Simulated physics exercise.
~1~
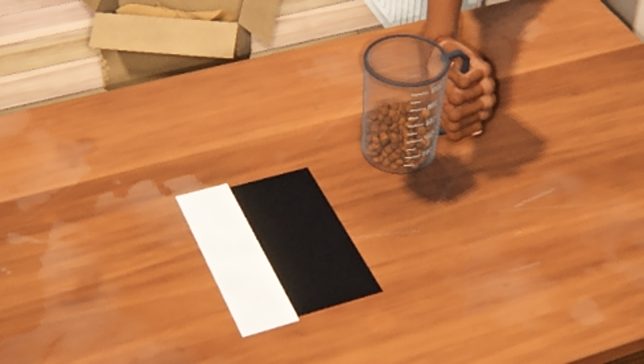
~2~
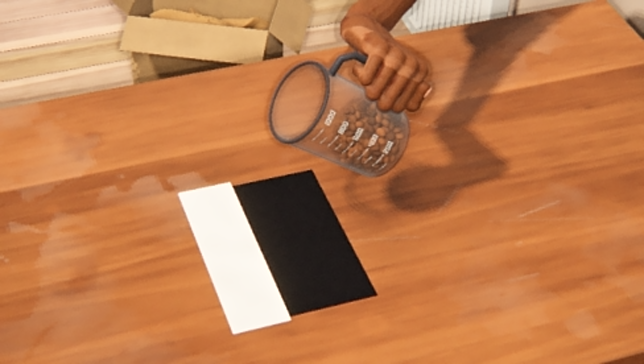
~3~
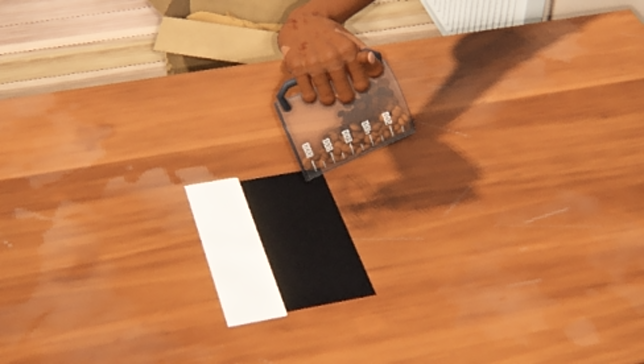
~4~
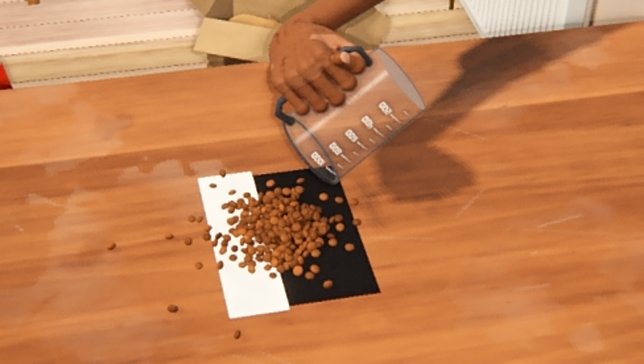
The clip shows a hand lifting a clear jug of brown kibble from a wooden table, moving it left and tipping it over adjoining white and black mats. The pieces spill into a pile across both mats, mostly on the black one, with a few scattered on the table.
